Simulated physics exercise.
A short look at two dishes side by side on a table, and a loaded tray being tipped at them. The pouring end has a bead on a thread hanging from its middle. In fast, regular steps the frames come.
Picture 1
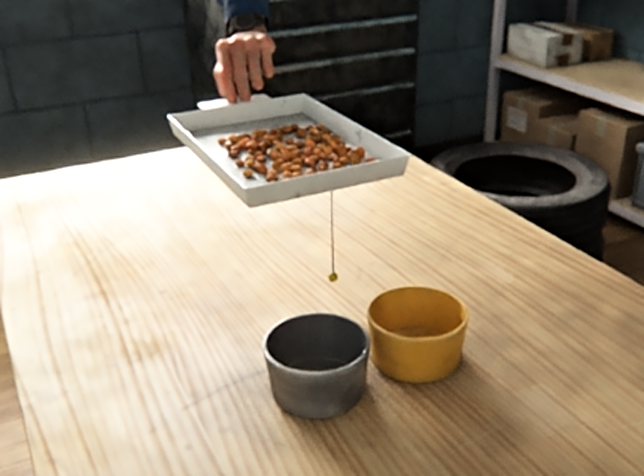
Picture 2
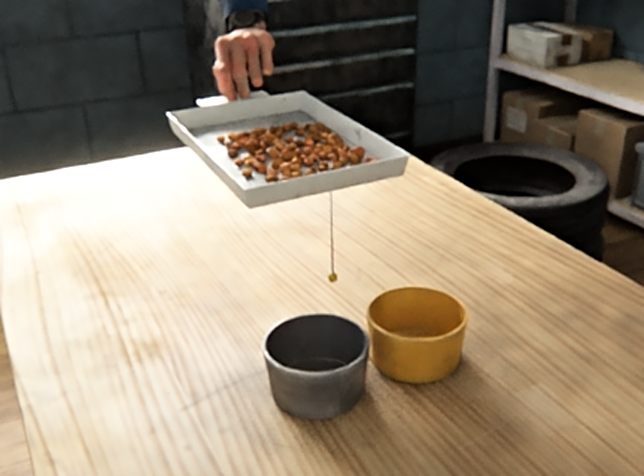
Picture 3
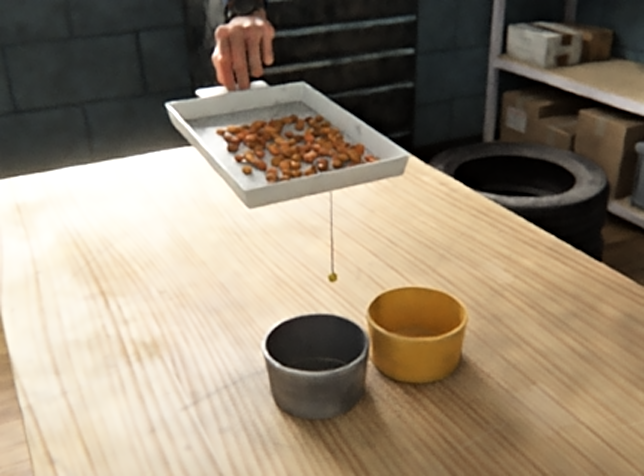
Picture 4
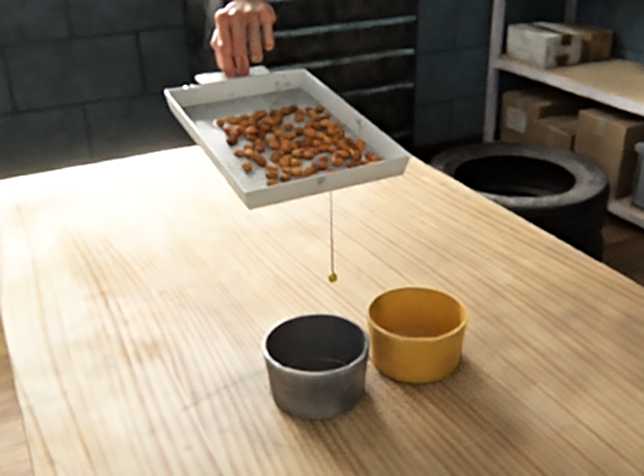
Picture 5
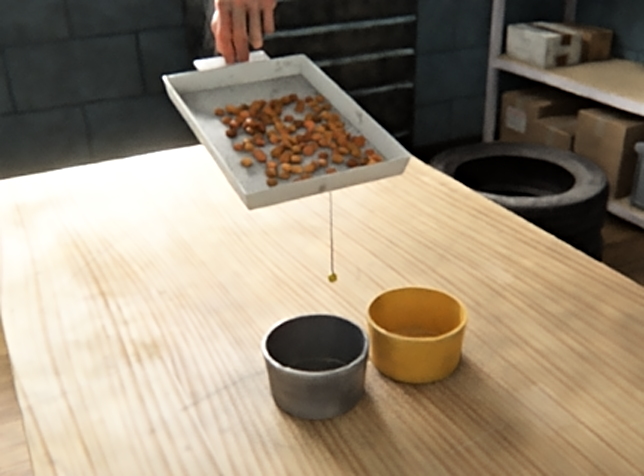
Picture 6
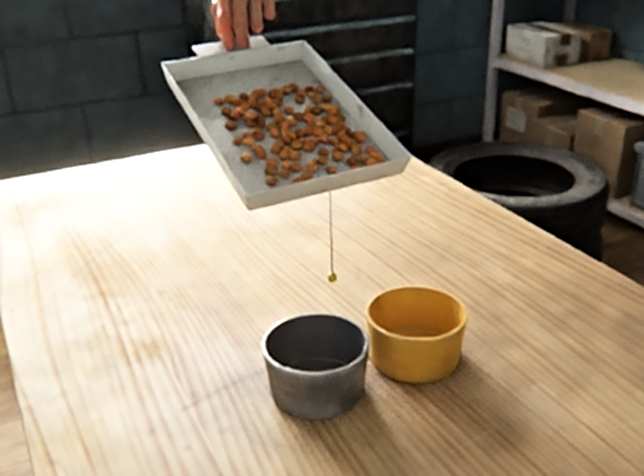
A hand gradually tilts a pale tray of brown kibble above gray and yellow dishes.
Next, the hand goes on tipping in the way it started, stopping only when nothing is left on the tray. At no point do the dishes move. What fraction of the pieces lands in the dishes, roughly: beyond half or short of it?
The dishes are left with the main part.
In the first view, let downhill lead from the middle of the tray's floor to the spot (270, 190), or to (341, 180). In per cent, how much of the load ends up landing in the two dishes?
20 % and 60 %, roughly.
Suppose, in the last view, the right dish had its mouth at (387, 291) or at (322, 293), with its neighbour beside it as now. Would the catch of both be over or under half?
Placing 1: A majority of it. Placing 2: A minority of it.
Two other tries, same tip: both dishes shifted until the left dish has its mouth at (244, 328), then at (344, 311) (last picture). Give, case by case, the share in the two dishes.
About 60 per cent, then about 70 per cent.
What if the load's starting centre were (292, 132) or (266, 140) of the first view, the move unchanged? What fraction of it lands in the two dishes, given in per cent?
First case: Close to 80 %; second case: Close to 70 %.
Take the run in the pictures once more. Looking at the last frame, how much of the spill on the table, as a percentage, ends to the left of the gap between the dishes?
It comes to near 80 percent of the spill.
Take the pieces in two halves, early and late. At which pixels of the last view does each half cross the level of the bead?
First close to (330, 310), next close to (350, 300).
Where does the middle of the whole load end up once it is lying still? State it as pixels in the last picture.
Around (336, 371), give or take.
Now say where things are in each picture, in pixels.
The first frame shows corners of the pouring end (248, 186) and (404, 154), level; middle of the load (300, 155), bits of cat kibble; left dish (341, 389); right dish (444, 355); bead on its thread (333, 277).
The second frame shows corners of the pouring end (247, 186) and (404, 154), level; middle of the load (299, 154).
The third frame shows corners of the pouring end (248, 187) and (404, 154), tipped barely, level across its low end; middle of the load (299, 150).
The fourth frame shows corners of the pouring end (248, 189) and (405, 154), tipped a little, level across its low end; middle of the load (299, 145).
The fifth frame shows corners of the pouring end (249, 190) and (405, 155), tipped a little, level across its low end; middle of the load (299, 139).
The sixth frame shows corners of the pouring end (249, 192) and (406, 155), tipped clearly, level across its low end; middle of the load (299, 133); left dish (340, 389); right dish (443, 355).
Just after the last frame, tray tipped steeply; almost all on the tray; just a few in the air.
A moment on, tray tipped right over; roughly two thirds on the tray; about a tenth in the left dish; about a tenth in the right dish; just a few outside both; about a tenth in the air.
Further on, tray tipped past a quarter turn; roughly half in the left dish; roughly a quarter in the right dish; roughly a quarter outside both.
When it is over, tray tipped past a quarter turn; roughly half in the left dish; roughly a third in the right dish; roughly a quarter outside both.
